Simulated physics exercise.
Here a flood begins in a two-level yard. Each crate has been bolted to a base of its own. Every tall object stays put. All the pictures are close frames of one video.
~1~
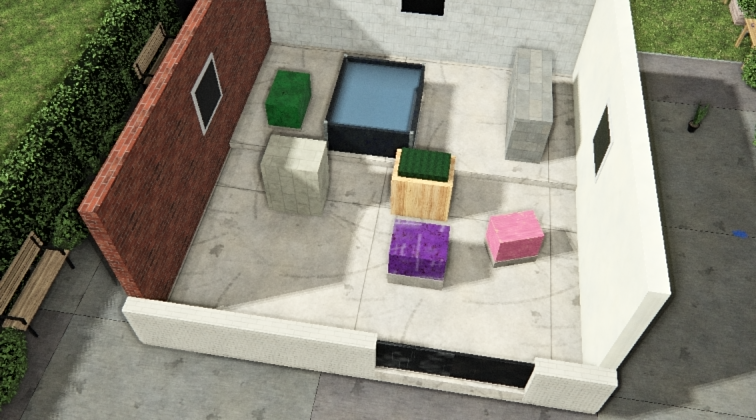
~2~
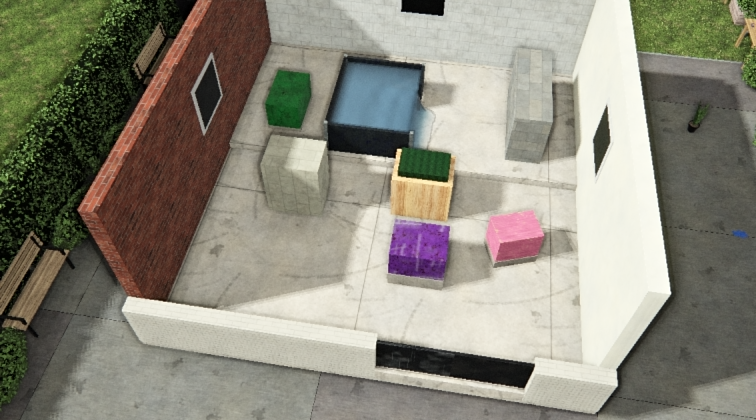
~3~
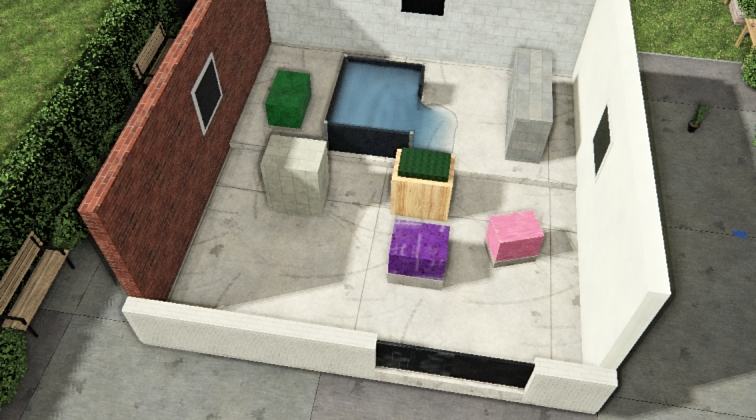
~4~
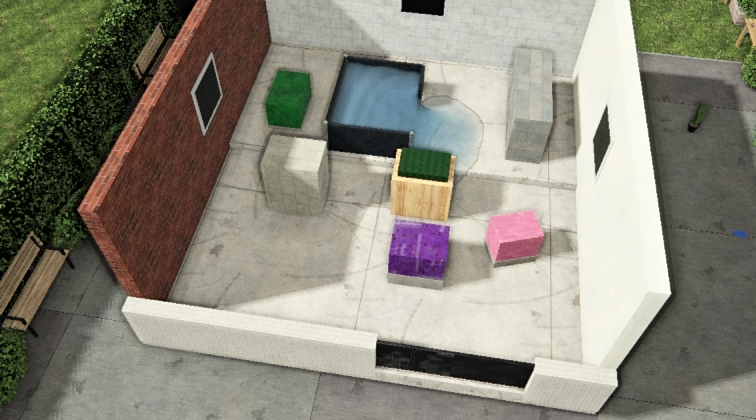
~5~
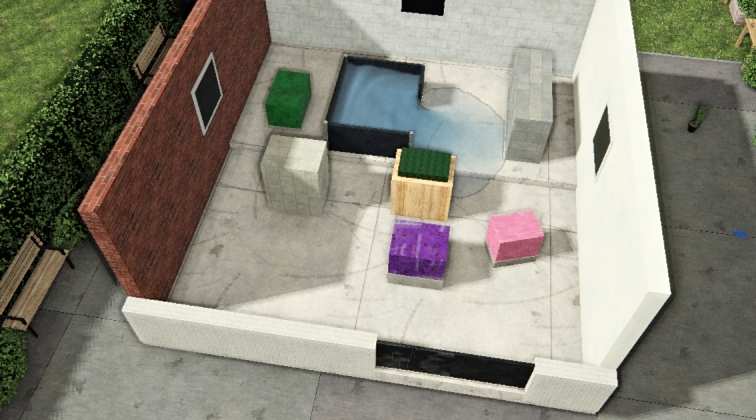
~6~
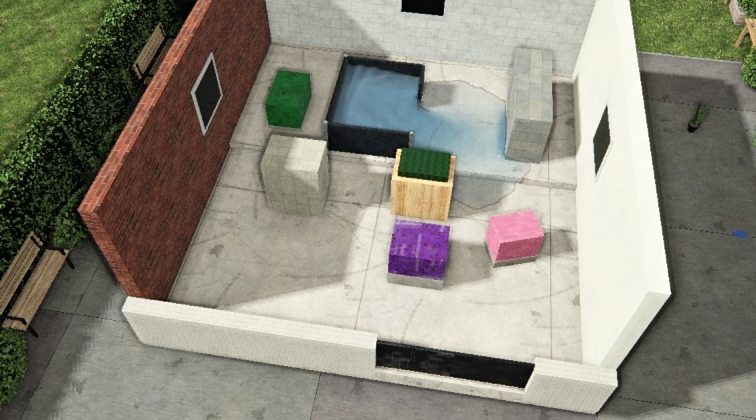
We see a walled yard with coloured blocks and a dark open tank of water; water pours from a gap in the tank's right side, spreading rightward across the pale floor to the tall grey block and toward the viewer.
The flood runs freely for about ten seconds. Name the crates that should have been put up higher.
The purple crate will be out of the flood; the pink crate will be reached by the flood; the green crate will be out of the flood.
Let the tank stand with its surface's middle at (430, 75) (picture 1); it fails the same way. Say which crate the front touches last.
That would be the green-painted one.
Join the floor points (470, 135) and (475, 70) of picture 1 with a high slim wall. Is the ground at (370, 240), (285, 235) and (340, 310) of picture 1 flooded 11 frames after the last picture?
As listed: Not flooded, free of water, not flooded.
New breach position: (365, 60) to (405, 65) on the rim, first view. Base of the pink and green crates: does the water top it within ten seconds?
In that case the pink one is never flooded and the green one is flooded.
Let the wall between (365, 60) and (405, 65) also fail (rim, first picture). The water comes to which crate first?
First in line is the green crate.
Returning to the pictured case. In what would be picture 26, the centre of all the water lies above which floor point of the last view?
The centre of mass sits at about (464, 158).
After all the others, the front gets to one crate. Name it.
My guess: The green one.
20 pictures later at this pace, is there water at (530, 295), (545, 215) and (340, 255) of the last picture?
First inundated, second inundated, third spared.
A moment on, water covers 20 % of the floor; the purple crate not reached, the pink crate water round its plinth, the green crate not reached.
Next, water covers 30 % of the floor; the purple crate not reached, the pink crate water round its plinth, the green crate not reached.
Then, water covers 50 % of the floor; the purple crate water round its plinth, the pink crate water round its plinth, the green crate not reached.
Later, water covers 75 % of the floor; the purple crate water round its plinth, the pink crate water round its plinth, the green crate water round its plinth.
In the end, water covers 95 % of the floor; the purple crate stayed above the water, the pink crate was topped, the green crate stayed above the water.
